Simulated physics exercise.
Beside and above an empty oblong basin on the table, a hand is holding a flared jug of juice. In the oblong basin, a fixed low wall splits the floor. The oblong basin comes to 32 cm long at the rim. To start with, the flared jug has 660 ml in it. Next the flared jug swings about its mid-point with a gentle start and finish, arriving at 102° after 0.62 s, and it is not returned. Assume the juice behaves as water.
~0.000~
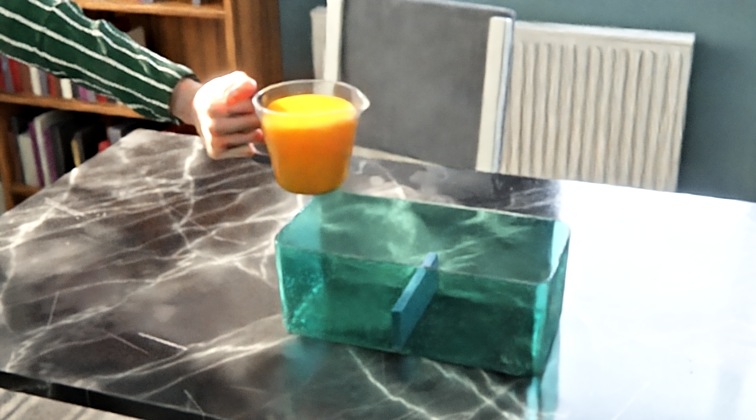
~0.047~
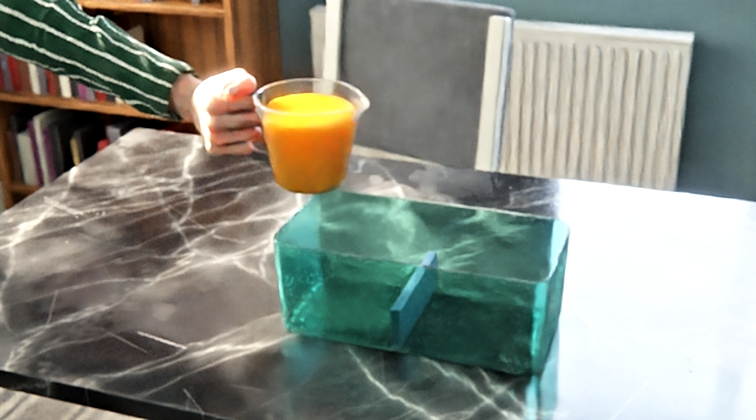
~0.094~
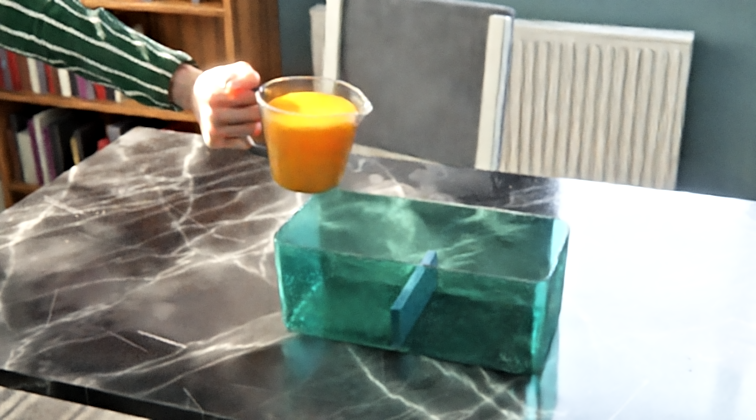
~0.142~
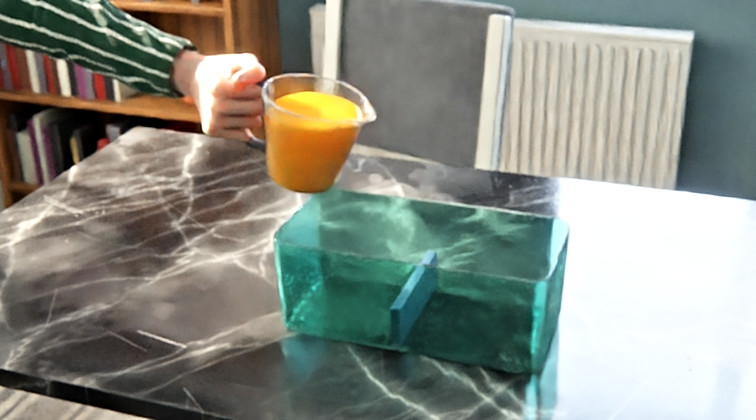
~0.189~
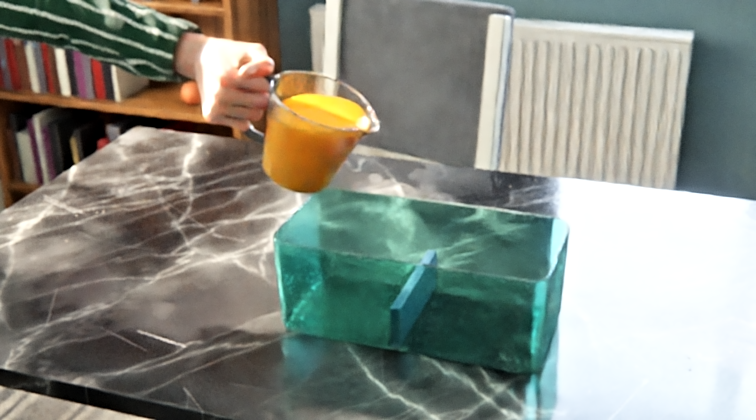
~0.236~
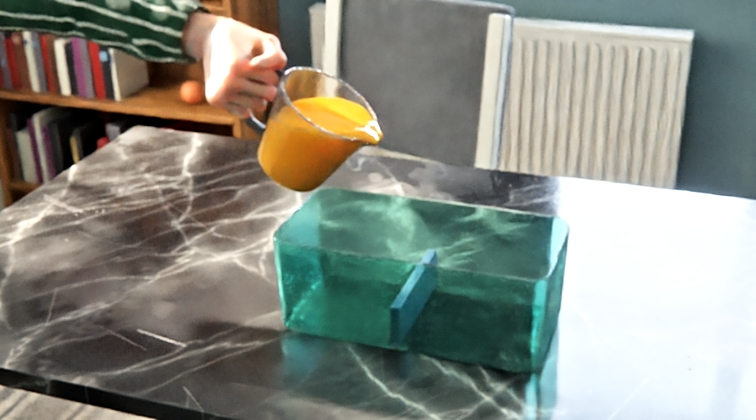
A hand holding a glass jug of orange juice tilted it steadily to the right above a green see-through basin with a low divider, and the juice slid up to the spout.
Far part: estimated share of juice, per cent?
30 per cent.
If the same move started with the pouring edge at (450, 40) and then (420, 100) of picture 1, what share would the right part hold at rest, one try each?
Try 1: 85 %; try 2: 95 %.
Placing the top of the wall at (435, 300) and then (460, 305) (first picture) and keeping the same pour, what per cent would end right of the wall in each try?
20 in a hundred, followed by 10 in a hundred.
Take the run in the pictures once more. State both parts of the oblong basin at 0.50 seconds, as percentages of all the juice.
Left side near 14, right side near 22.
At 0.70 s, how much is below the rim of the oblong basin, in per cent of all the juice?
That comes to about 88 percent.
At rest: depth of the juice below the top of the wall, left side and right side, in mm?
Left: Roughly 32 mm; right: Roughly 46 mm.
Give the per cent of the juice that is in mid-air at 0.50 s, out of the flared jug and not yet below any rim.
Some 20 per cent, I reckon.
By 0.50 s the tilt is 93° and 43 per cent is still to pour, 15 is left of the wall and 23 right of it.
By 0.70 s the tilt is 102° and 6 per cent is still to pour, 60 is left of the wall and 28 right of it.
By 0.90 s the tilt is 102° and 0 per cent is still to pour, 69 is left of the wall and 29 right of it.
By 1.12 s the tilt is 102° and 0 per cent is still to pour, 69 is left of the wall and 30 right of it.
At rest 69 per cent lies left of the wall, 30 right of it and 1 outside.
